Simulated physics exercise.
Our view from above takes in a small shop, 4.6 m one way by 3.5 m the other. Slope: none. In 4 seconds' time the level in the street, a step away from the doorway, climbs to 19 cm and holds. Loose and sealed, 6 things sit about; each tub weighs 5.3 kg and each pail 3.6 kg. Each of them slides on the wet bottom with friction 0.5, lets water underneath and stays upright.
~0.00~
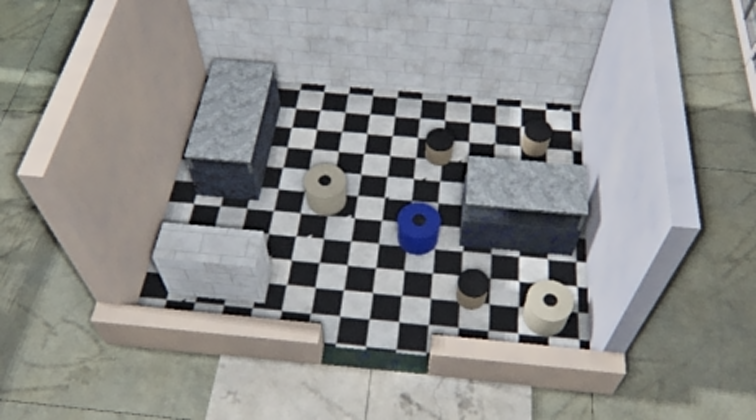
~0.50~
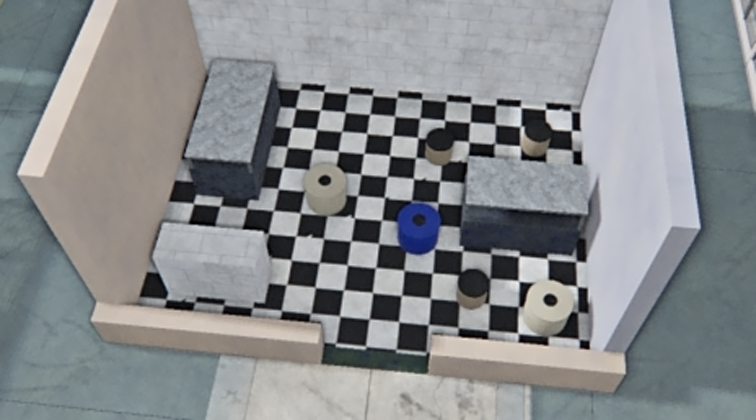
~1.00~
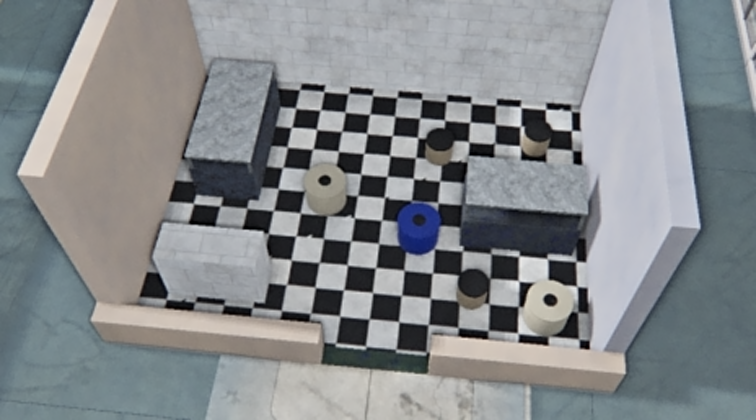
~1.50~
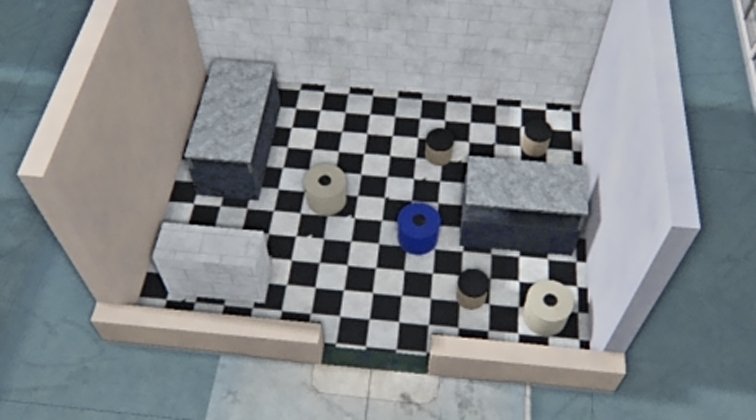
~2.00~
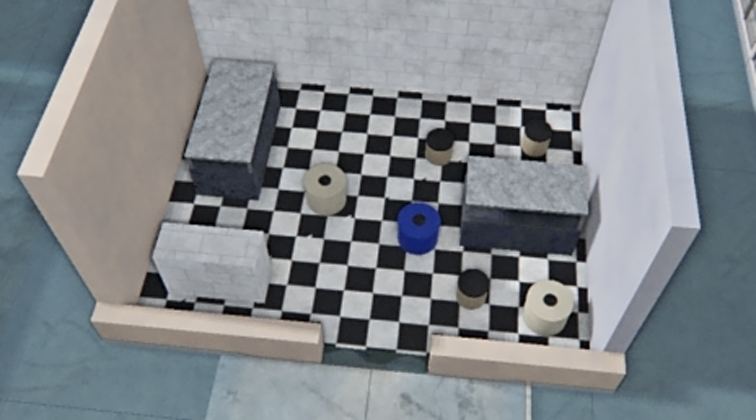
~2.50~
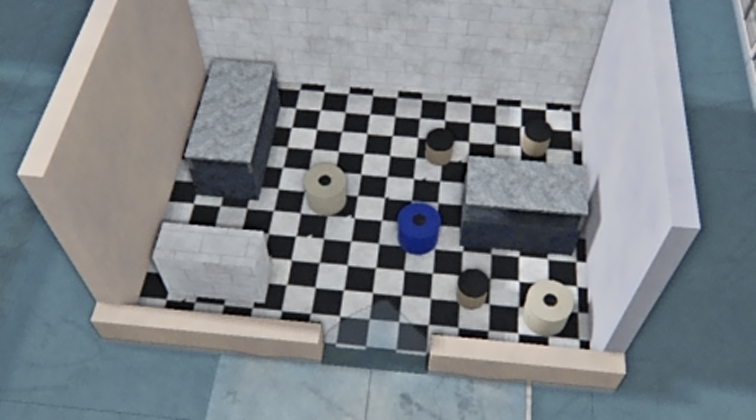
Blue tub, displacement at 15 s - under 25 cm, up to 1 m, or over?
The move is big.
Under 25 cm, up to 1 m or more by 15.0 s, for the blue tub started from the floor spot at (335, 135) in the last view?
I'd say it budges a bit.
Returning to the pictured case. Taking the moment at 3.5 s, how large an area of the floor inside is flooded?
Roughly 2.0 m2.
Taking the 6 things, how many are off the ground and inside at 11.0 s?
Just then, the number is 5.
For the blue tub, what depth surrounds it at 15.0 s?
About 14 cm.
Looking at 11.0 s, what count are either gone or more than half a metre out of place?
The number comes to 4.
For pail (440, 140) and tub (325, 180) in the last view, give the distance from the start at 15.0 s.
100 cm and 150 cm respectively.
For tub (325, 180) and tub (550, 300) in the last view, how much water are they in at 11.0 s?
About 9 and 4 cm.
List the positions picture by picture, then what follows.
The first frame shows the blue tub at (419, 220) rests on the ground; water covers 0.0 m2; 0 of 6 have shifted.
The second frame shows the blue tub at (419, 220) rests on the ground; 0.0 m2 under water; 0 of 6 have shifted.
The third frame shows the blue tub at (419, 220), on the bottom; 0.0 m2 under water; 0 of 6 have shifted.
The fourth frame shows the blue tub at (419, 220) rests on the ground; water covers 0.0 m2; 0 of 6 have shifted.
The fifth frame shows the blue tub at (419, 220) rests on the ground; 0.0 m2 under water; 0 of 6 have shifted.
The sixth frame shows the blue tub at (419, 220) rests on the ground; 0.3 m2 under water; 0 of 6 have shifted.
After 3.5 s the blue tub is near (419, 220), 0.0 m from its start, aground; 0 afloat.
After 6.8 s the blue tub is near (396, 83), 1.9 m from its start, afloat; 3 afloat.
After 11.0 s the blue tub is near (366, 109), 1.6 m from its start, afloat; 5 afloat.
After 15.0 s the blue tub is near (328, 97), 1.9 m from its start, afloat; 6 afloat.
